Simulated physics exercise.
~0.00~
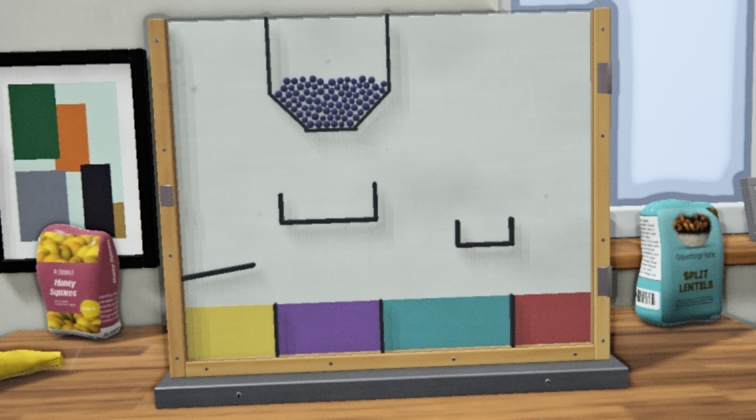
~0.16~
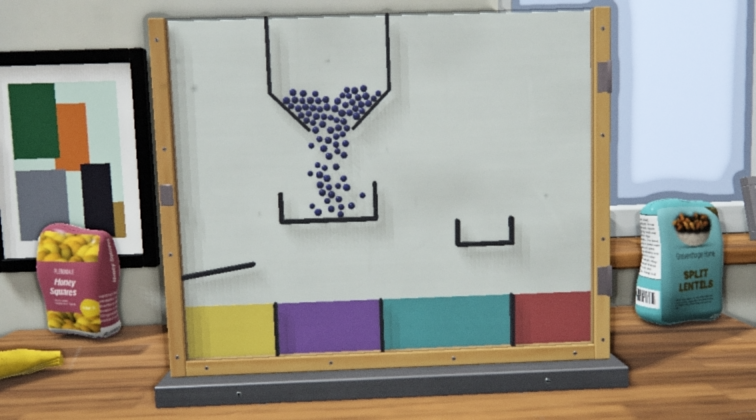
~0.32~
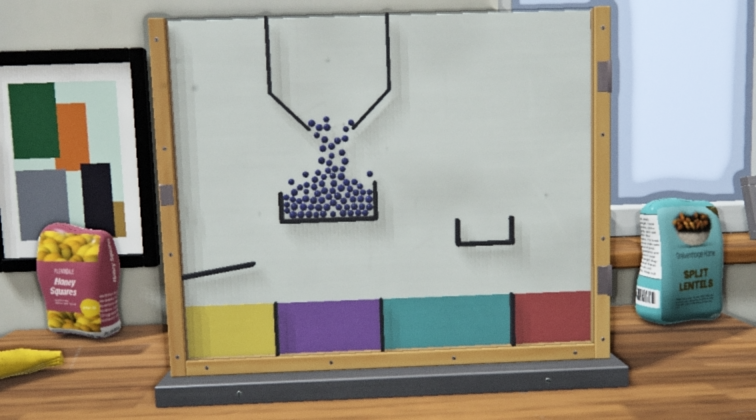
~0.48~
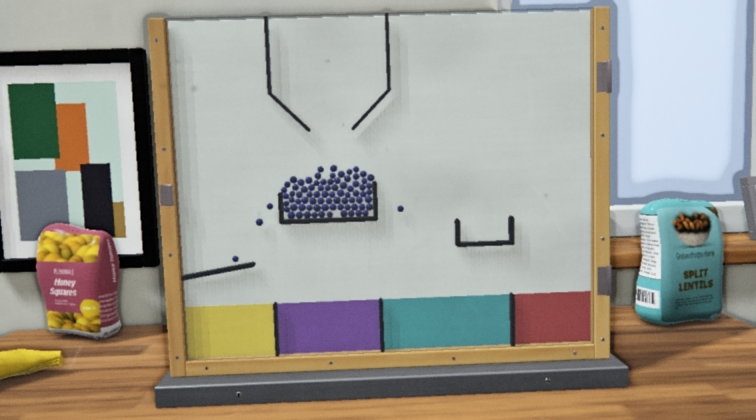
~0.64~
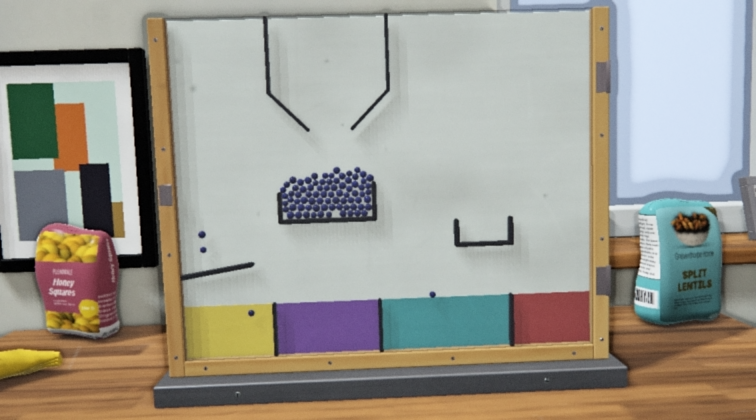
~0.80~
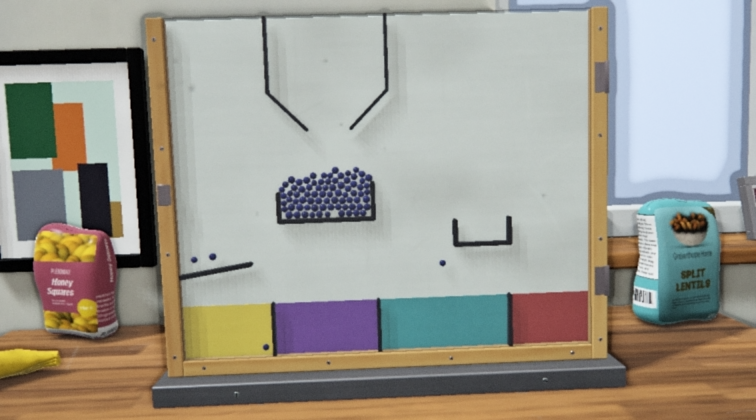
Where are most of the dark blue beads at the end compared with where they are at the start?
At the start the beads are all in the hopper at the top of the case, and by the end they are lower down, with most of them heaped in the wide tray beneath it.
